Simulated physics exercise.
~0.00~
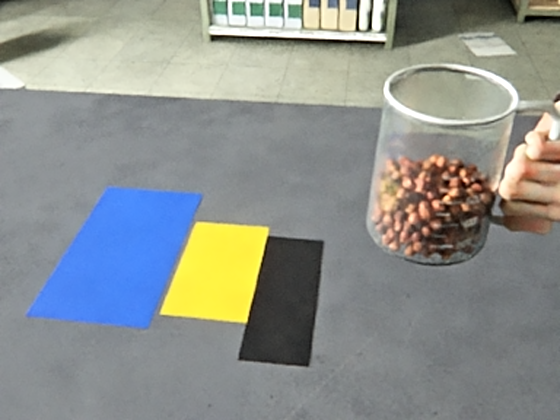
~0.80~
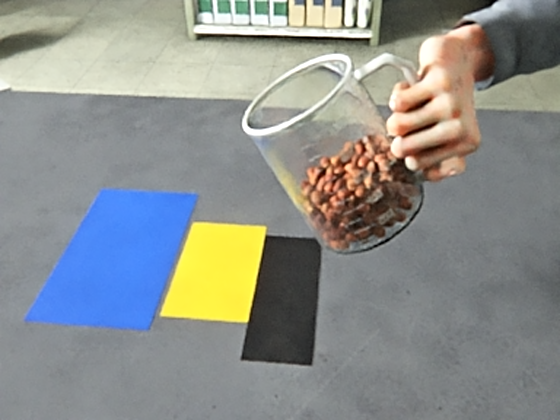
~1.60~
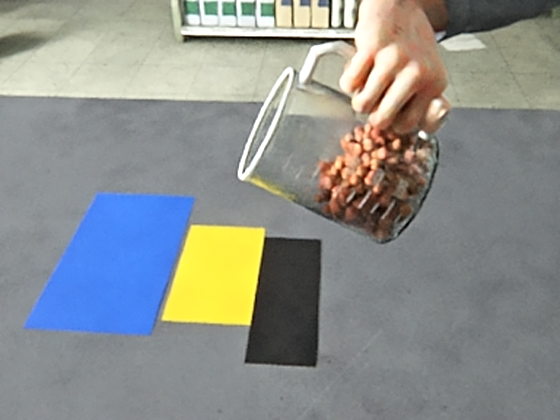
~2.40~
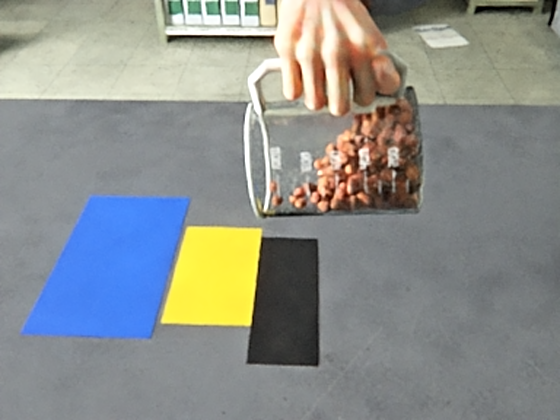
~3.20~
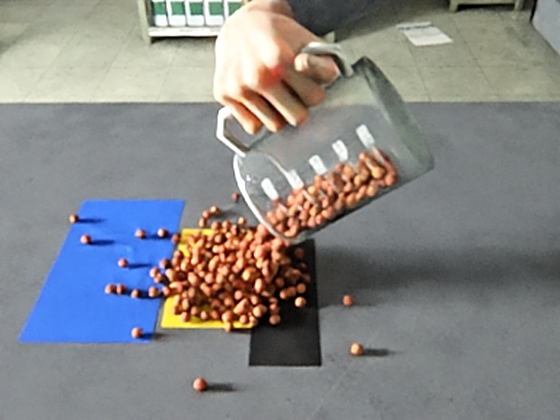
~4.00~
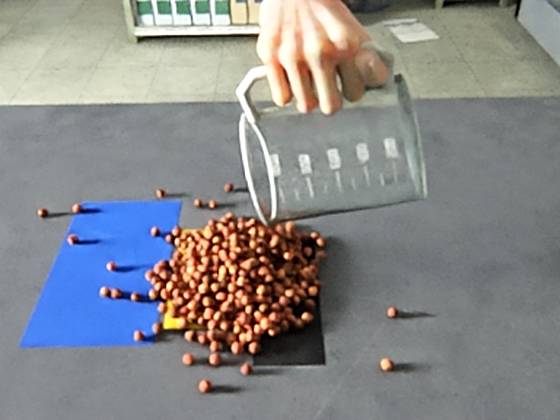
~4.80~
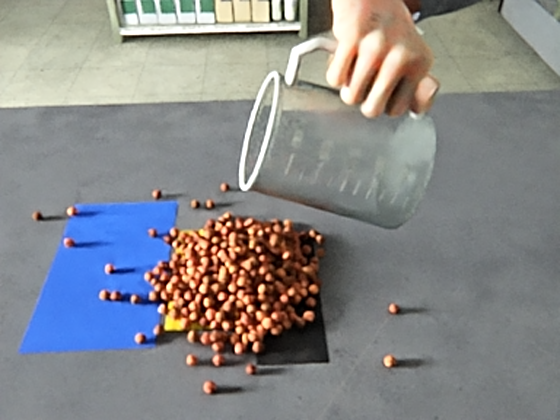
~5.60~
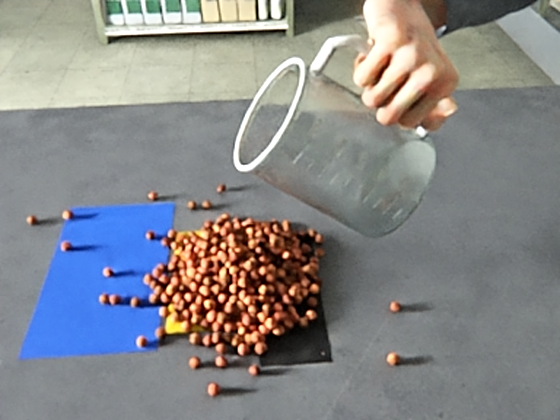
We see a hand tilt a clear jug of reddish-brown pellets above blue, yellow and black mats, pouring them into a heap mostly over the yellow and black ones, with a few scattering onto the blue mat and bare table, before partly turning the emptied jug back.
